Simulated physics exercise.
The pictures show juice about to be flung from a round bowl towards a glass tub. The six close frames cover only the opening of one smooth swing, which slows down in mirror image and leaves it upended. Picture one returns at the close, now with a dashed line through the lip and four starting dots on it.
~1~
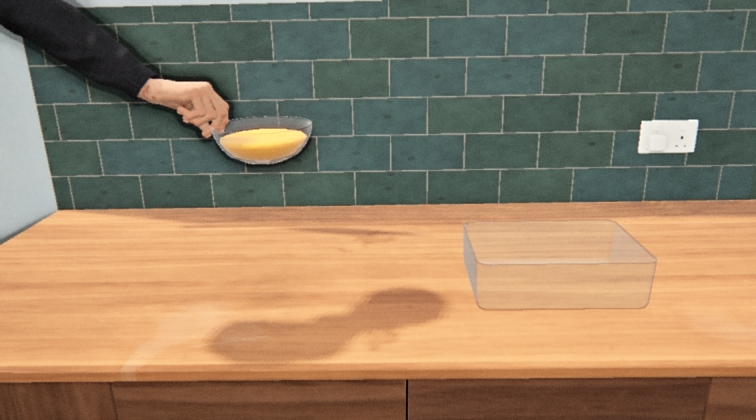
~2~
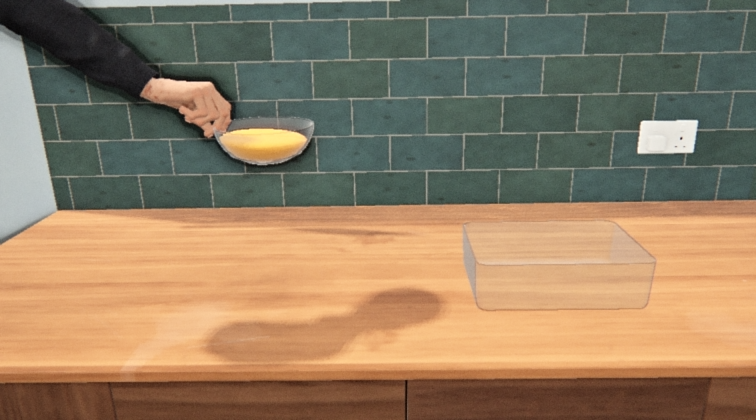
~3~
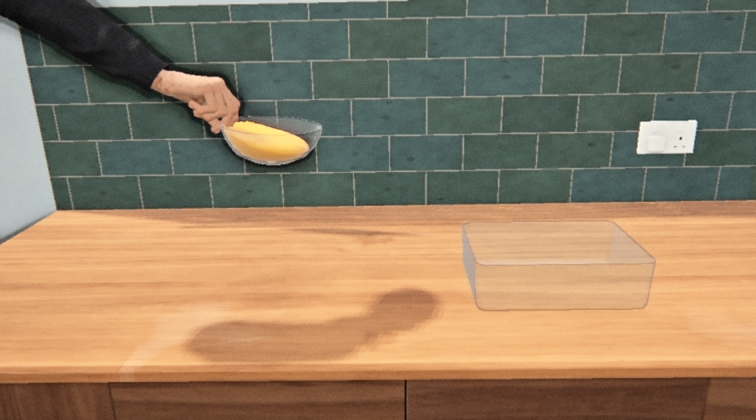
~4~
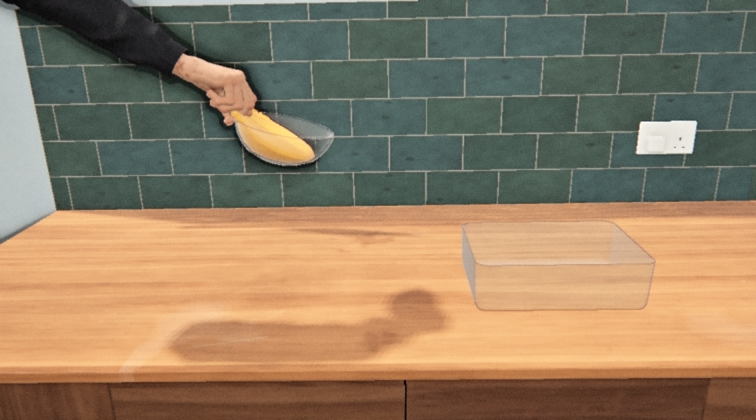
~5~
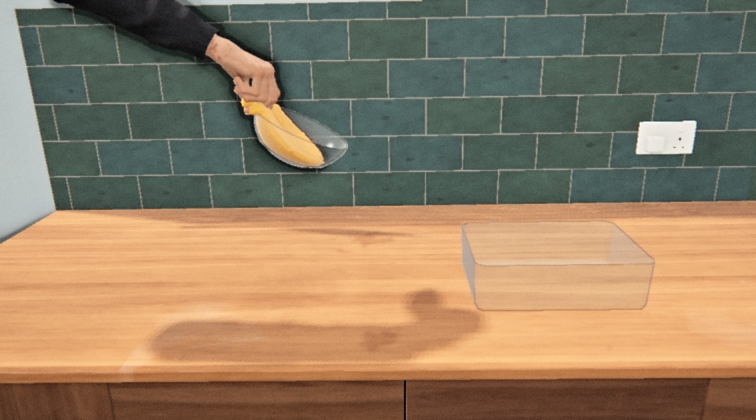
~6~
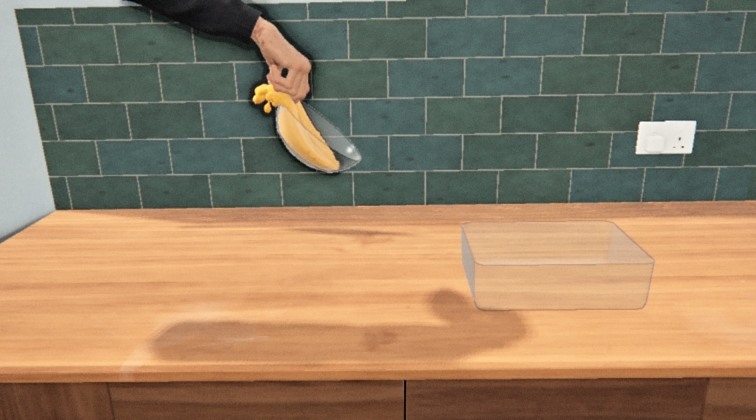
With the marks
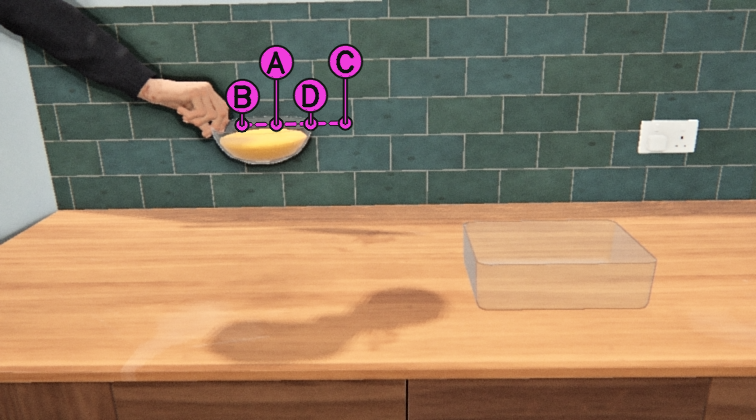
At a wooden kitchen counter with a clear tub on it, a hand held up a see-through bowl of orange-yellow juice, then moved it right and tilted it steeply until juice slopped over the rim near the hand.
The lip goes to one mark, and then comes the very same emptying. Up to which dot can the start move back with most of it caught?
Go for C.
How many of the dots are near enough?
One of the four.
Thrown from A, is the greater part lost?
Yes, that goes wrong.
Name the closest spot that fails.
D.
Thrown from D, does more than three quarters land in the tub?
No, it does not.
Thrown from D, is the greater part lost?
Yes.
In magenta, A at (276, 124); B at (242, 124); C at (345, 123); D at (310, 123).
With A, about 2 % lands in the tub, 96 % falls short.
With B, about 0 % lands in the tub, 100 % falls short.
With C, about 68 % lands in the tub, 22 % falls short and 10 % goes beside or beyond.
With D, about 27 % lands in the tub, 67 % falls short and 6 % goes beside or beyond.
